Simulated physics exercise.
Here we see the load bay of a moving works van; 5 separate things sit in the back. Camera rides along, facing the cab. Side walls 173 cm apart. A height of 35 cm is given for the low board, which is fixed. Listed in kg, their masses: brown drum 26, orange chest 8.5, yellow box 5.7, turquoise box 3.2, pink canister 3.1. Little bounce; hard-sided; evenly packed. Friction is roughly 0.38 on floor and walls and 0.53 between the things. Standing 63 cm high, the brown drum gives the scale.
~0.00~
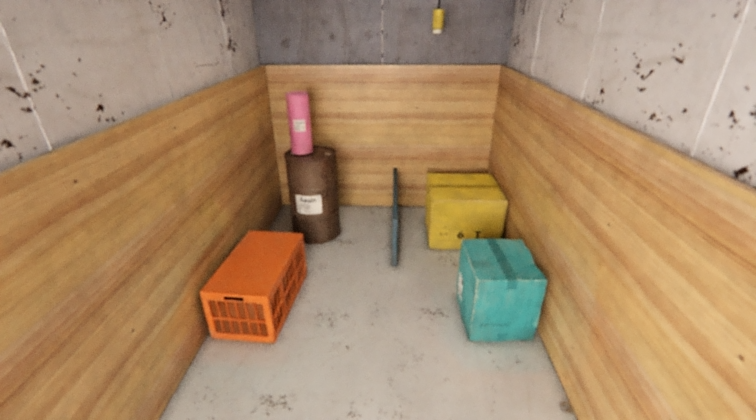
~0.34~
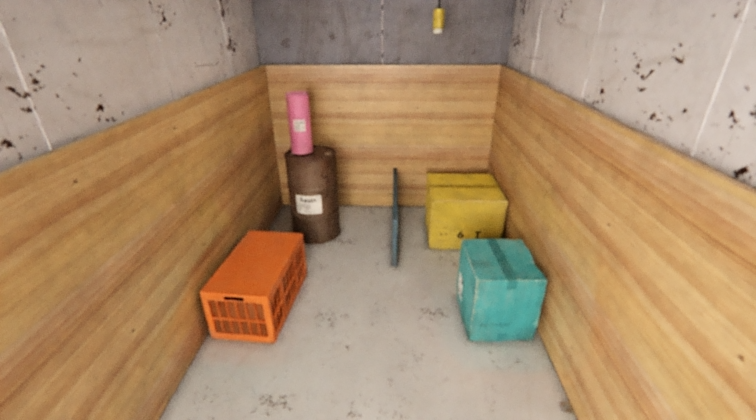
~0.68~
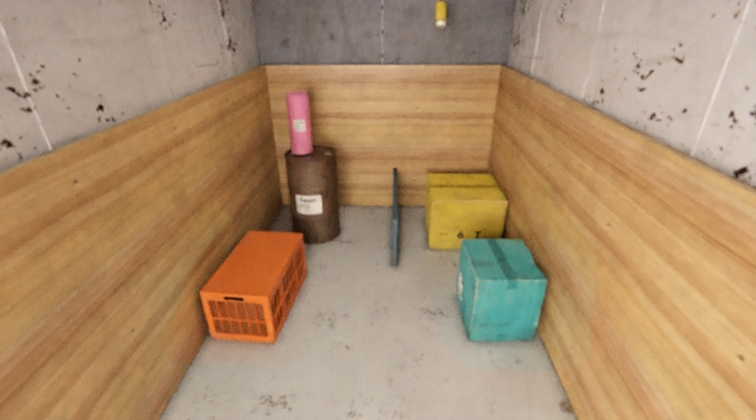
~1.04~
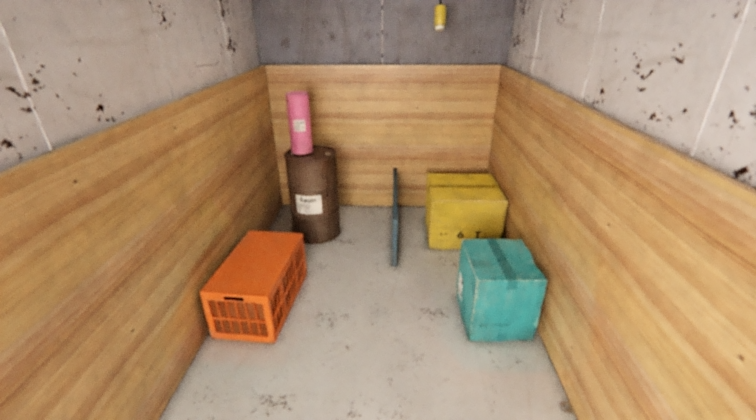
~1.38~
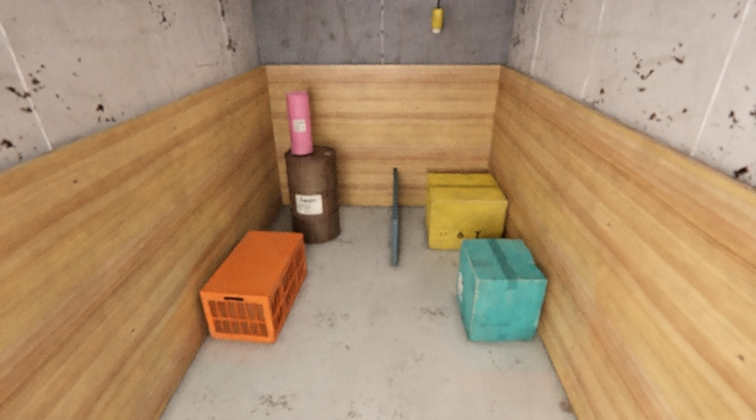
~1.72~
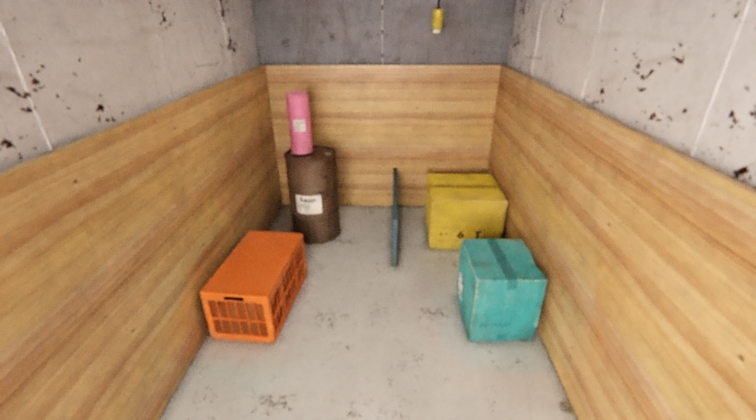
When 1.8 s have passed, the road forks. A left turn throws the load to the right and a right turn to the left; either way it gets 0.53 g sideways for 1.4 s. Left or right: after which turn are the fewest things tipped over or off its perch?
The right-hand turn.
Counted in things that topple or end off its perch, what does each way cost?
If it goes left, 1; if it goes right, 0.
Turning left. At 2.62 s, push 0.53 g right; brown drum slid 28 cm near (352, 195); orange chest slid 28 cm near (310, 283); pink canister leaning 6°.
After 3.02 s, push 0.38 g right; pink canister now off its perch; orange chest slid 76 cm near (396, 284); brown drum slid 40 cm near (368, 195).
At rest (5.3 s), off its perch, pink canister; not toppled but over 15 cm from the start, brown drum and orange chest; the other 2 in place, give or take 15 cm. In the last view, brown drum near (368, 195), orange chest near (440, 287).
Turning right instead, nothing is lost, 0 of 5 in all.
